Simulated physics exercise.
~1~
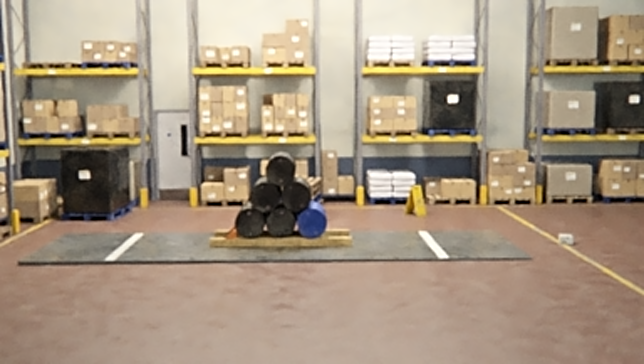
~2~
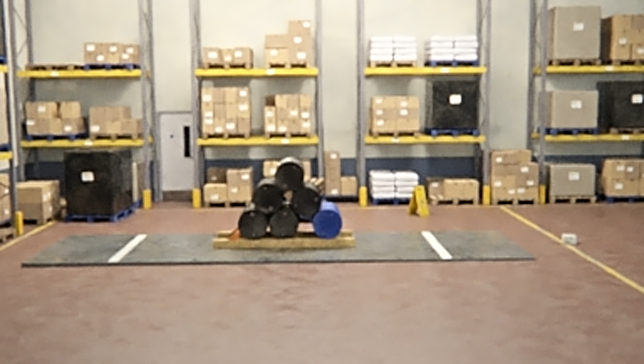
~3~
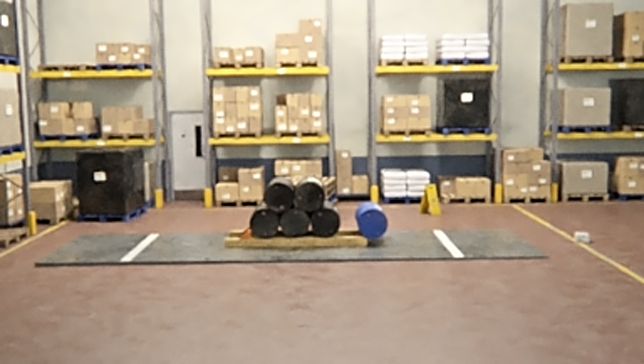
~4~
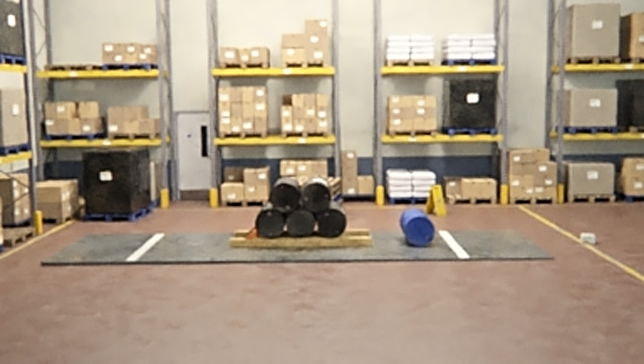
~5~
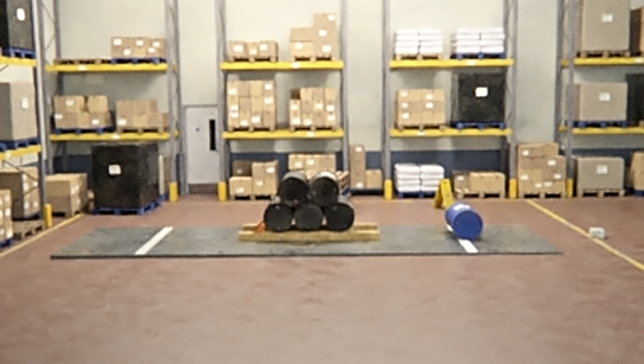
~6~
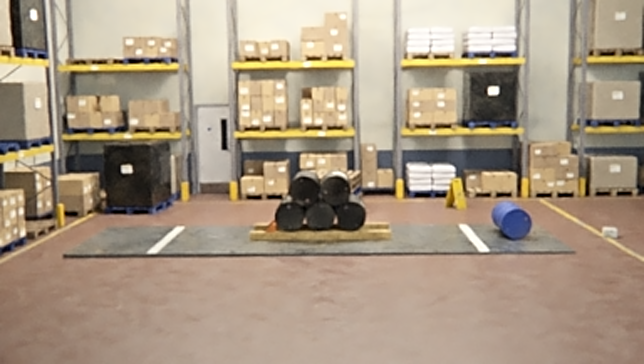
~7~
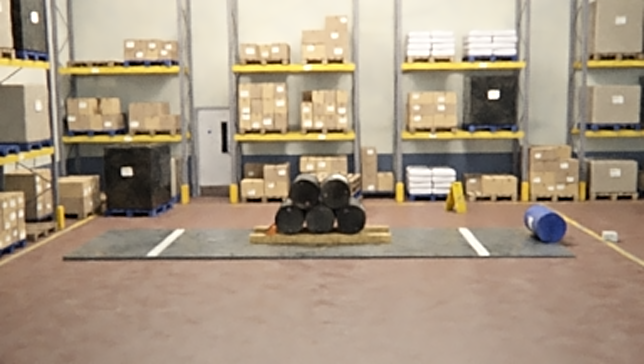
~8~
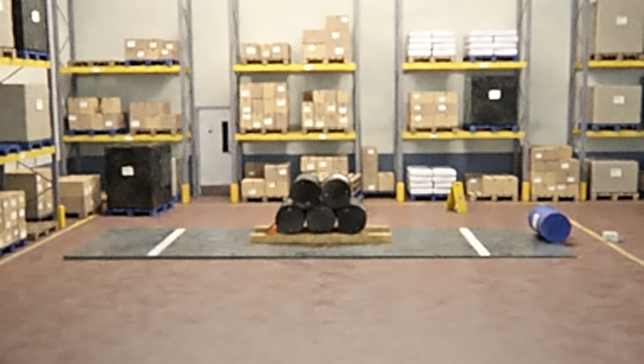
The view is from the front of a warehouse, with shelves of boxes and wrapped goods along the back wall. On a dark pad with a white line near each end, black drums and one blue drum are stacked on low wooden bearers, the blue one at the bottom right. The blue drum rolls right, off the bearers, and the upper black drums settle into a lower stack. It continues across the pad and passes the right white line as the view shifts slightly. It comes to rest near the pad's right end, while the black drums stay stacked on the bearers.
